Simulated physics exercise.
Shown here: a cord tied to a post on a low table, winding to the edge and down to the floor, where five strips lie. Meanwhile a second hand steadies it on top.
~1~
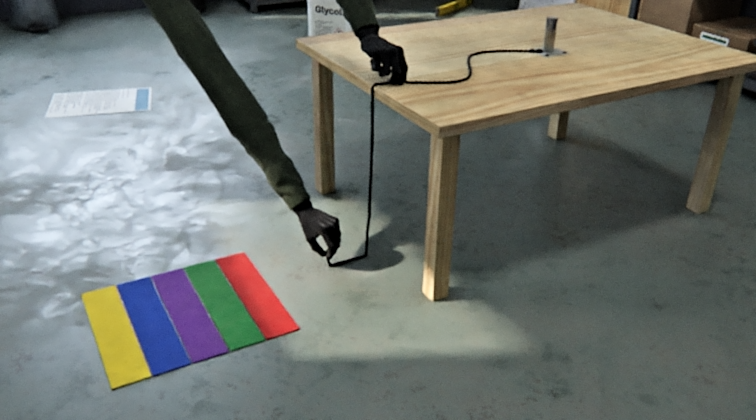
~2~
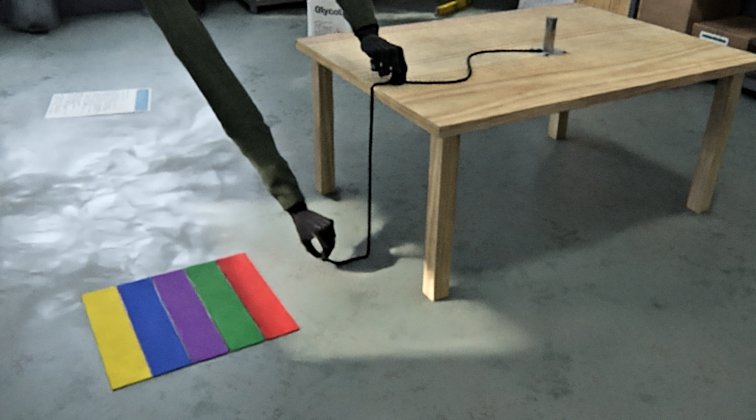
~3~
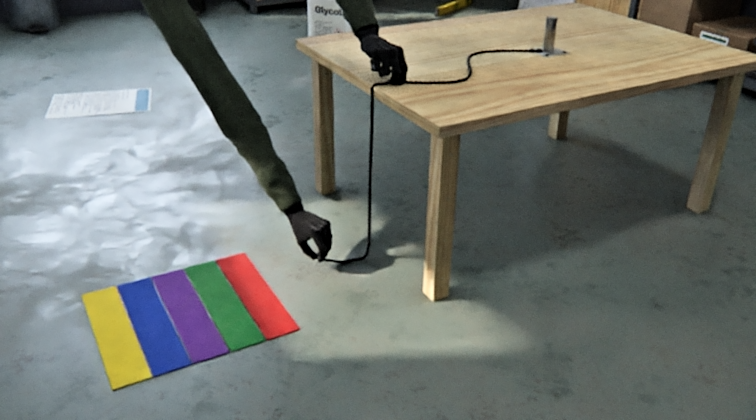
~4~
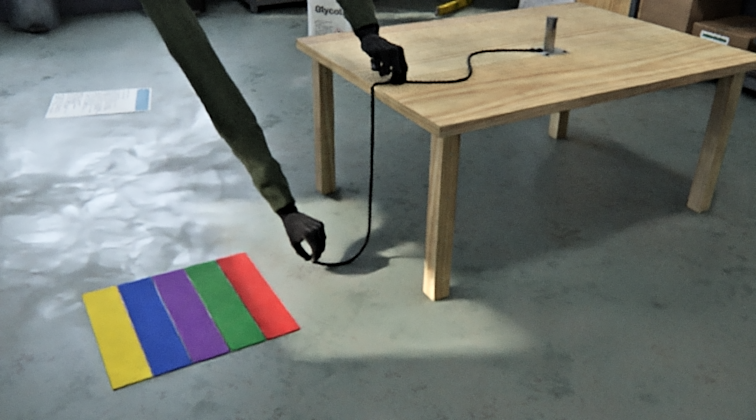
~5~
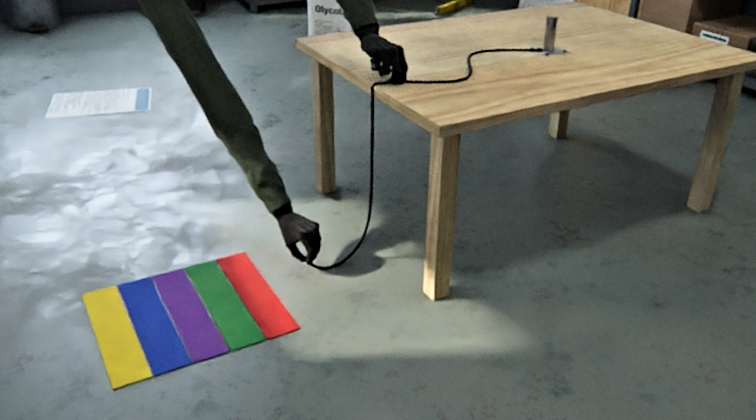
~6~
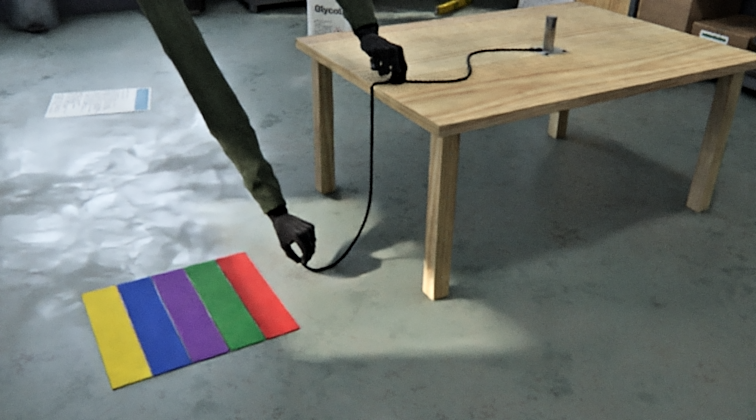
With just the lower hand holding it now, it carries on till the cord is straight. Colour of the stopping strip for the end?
Blue.
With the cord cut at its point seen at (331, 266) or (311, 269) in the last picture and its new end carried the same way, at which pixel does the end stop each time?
First (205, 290), then (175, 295).
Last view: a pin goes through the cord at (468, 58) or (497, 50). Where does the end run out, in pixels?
Near (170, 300) and (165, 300).
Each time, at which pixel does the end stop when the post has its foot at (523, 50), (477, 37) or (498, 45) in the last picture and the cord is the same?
In order, it comes out close to (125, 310), (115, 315) and (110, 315).
Soon after, end near (230, 282); over green.
Then, end near (182, 295); over purple.
At full stretch, end near (153, 303); over blue. It halts on the blue strip.
